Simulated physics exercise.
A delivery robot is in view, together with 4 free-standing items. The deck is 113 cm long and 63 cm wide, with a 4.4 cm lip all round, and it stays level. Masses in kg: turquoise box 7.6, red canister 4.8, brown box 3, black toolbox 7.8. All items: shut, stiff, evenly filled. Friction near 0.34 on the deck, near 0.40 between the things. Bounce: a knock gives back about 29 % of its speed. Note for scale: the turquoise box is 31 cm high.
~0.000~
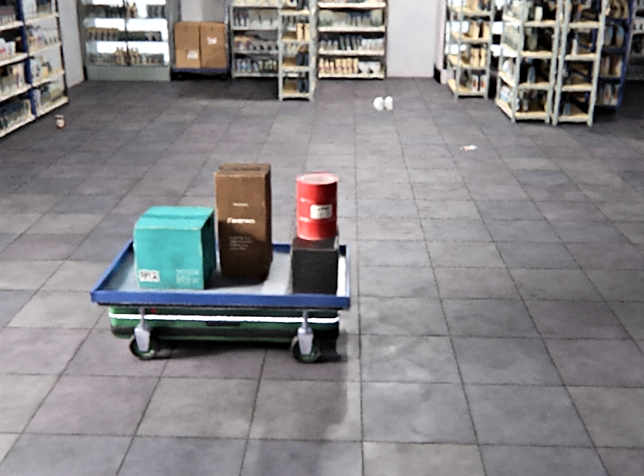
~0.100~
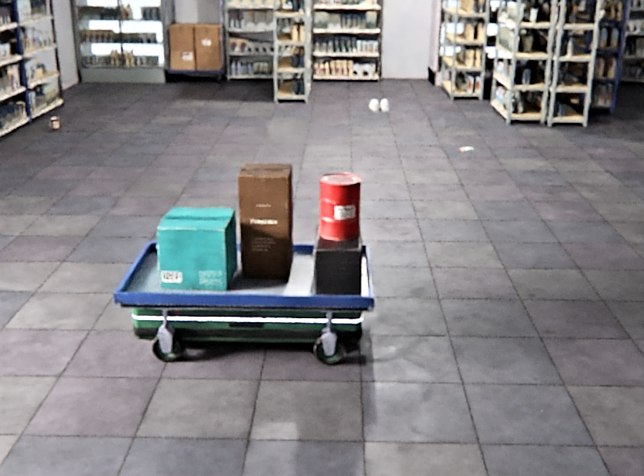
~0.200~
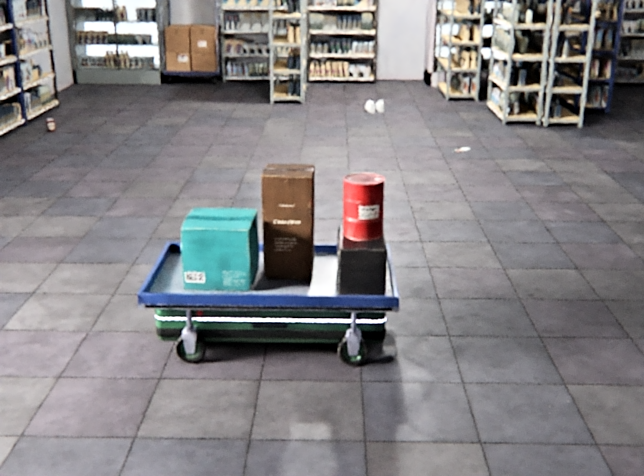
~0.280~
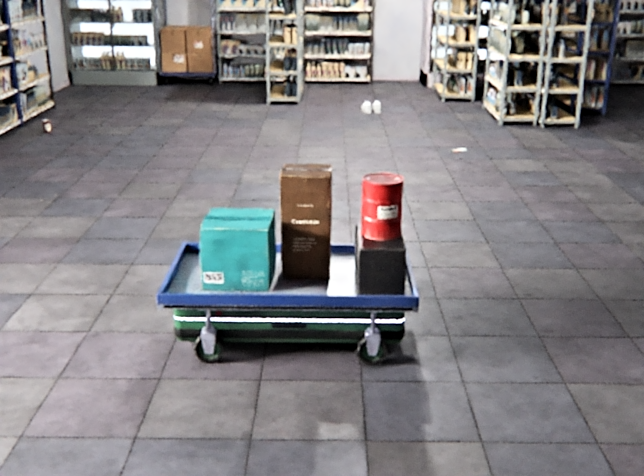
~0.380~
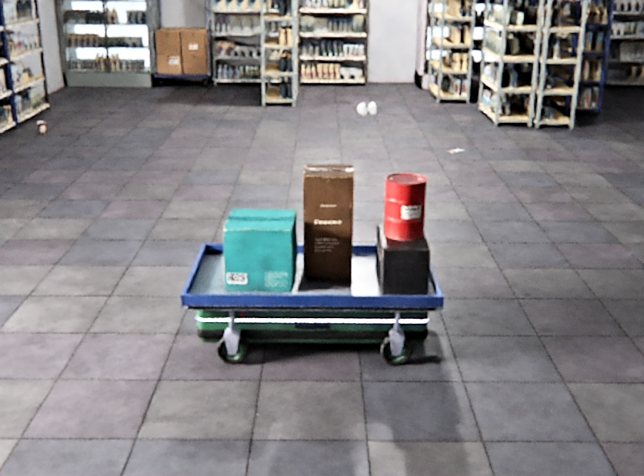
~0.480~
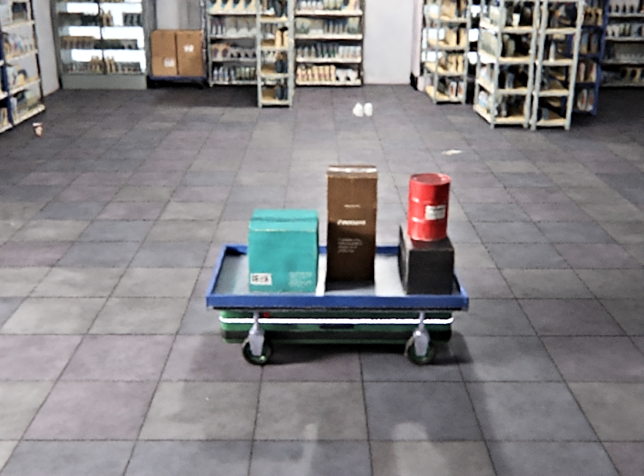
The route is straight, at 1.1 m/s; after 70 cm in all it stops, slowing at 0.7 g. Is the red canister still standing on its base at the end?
Stays on its base.
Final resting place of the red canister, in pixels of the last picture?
It finishes at roughly (504, 207).
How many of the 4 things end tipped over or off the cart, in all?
That makes 0.
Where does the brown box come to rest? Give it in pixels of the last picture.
I'd put it at around (424, 222).
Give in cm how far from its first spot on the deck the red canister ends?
It ends up around 10 cm from its start.
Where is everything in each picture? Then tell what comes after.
In the first frame, 0 cm covered; red canister (317, 206); turquoise box (177, 247).
In the second frame, 11 cm covered; black toolbox (338, 259); turquoise box (199, 248).
In the third frame, 22 cm covered; brown box (289, 221); black toolbox (361, 259).
In the fourth frame, 31 cm covered; turquoise box (239, 249); brown box (307, 221).
In the fifth frame, 42 cm covered; black toolbox (402, 259); turquoise box (261, 249).
In the sixth frame, 53 cm covered; red canister (428, 206); brown box (351, 222).
After 0.68 s, 74 cm covered.
After 0.78 s, 79 cm covered; red canister moved 4 cm near (492, 207); turquoise box moved 4 cm; brown box moved 4 cm.
After 0.88 s, 79 cm covered, stopped; red canister moved 9 cm near (502, 207); turquoise box moved 8 cm; brown box moved 8 cm.
In the end (1.4 s), all 4 under 10 cm from the start. In the last view, red canister near (504, 207).
